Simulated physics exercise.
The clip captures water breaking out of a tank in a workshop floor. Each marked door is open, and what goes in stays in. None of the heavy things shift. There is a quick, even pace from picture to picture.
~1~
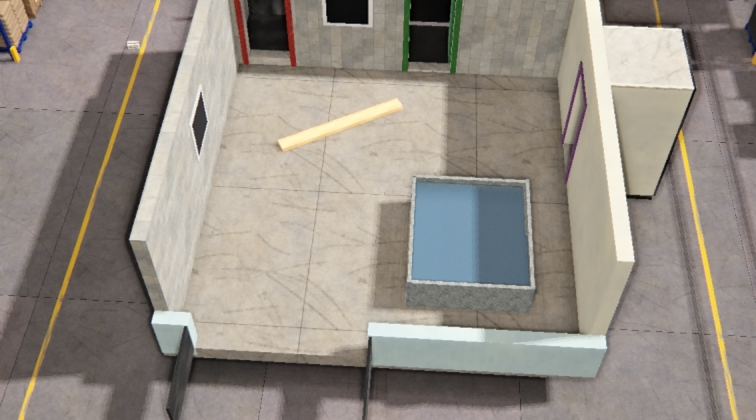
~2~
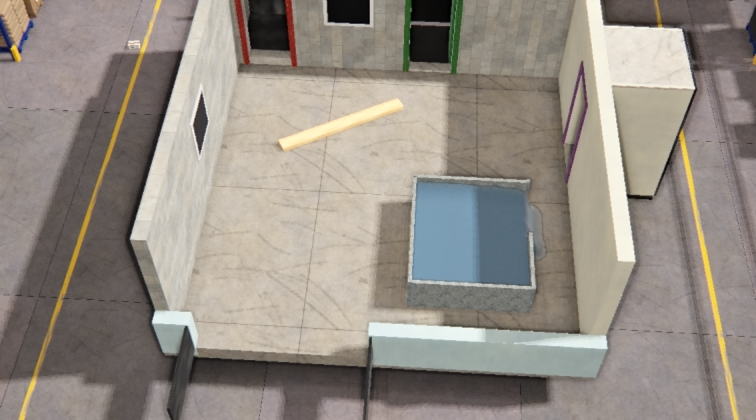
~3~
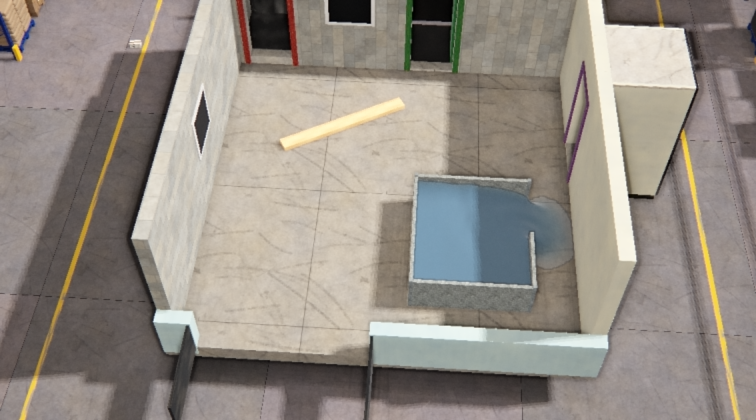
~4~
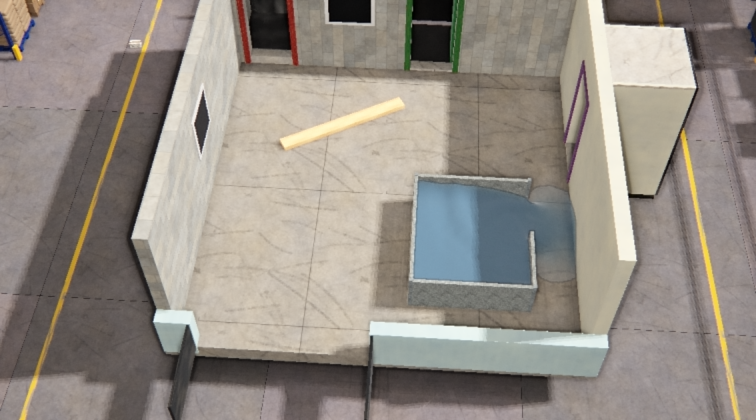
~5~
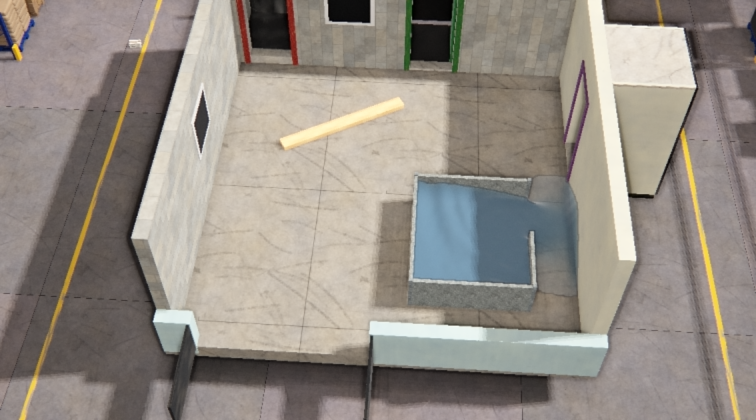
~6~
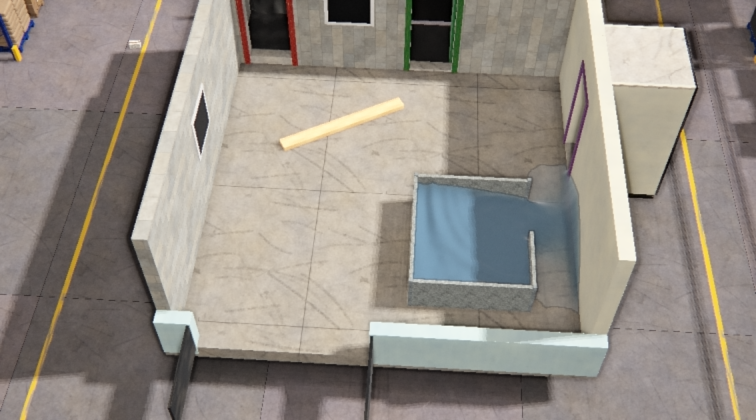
In a workshop, a square open tank sat full of still water inside a low-walled room, then water poured out through a gap on its right side and spread across the floor along the right wall.
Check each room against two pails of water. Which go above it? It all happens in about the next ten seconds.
Outcome: The purple door will top two buckets, the red door will not top two buckets, the green door will top two buckets.
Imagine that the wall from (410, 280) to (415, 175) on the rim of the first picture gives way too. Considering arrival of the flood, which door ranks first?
It's the red door that is reached before the others.
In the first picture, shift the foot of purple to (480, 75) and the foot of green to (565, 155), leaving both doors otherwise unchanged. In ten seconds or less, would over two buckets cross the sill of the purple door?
Result: Purple overshoots the mark.
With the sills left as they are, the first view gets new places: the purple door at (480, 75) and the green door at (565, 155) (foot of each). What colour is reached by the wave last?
My answer is the red-painted one.
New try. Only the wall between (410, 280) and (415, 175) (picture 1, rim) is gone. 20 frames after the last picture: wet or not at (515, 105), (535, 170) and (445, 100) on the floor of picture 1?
The three spots, in order, are spared, spared and spared.
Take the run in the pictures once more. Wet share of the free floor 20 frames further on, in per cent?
Share estimate: About 40 per cent.
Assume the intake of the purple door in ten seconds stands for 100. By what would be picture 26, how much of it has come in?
It works out at roughly 65 percent of the ten-second total.
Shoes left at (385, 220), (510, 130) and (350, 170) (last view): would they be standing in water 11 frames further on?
First spot not wet, second soaked, third not wet.
A moment on, water covers 15 % of the floor; the purple door under two buckets in, the red door not reached, the green door not reached.
Next, water covers 25 % of the floor; the purple door over two buckets in, the red door not reached, the green door not reached.
Then, water covers 40 % of the floor; the purple door over two buckets in, the red door not reached, the green door under two buckets in.
Later, water covers 75 % of the floor; the purple door over two buckets in, the red door wet at the sill, nothing in, the green door over two buckets in.
In the end, water covers 95 % of the floor; the purple door over two buckets in, the red door wet at the sill, nothing in, the green door over two buckets in.
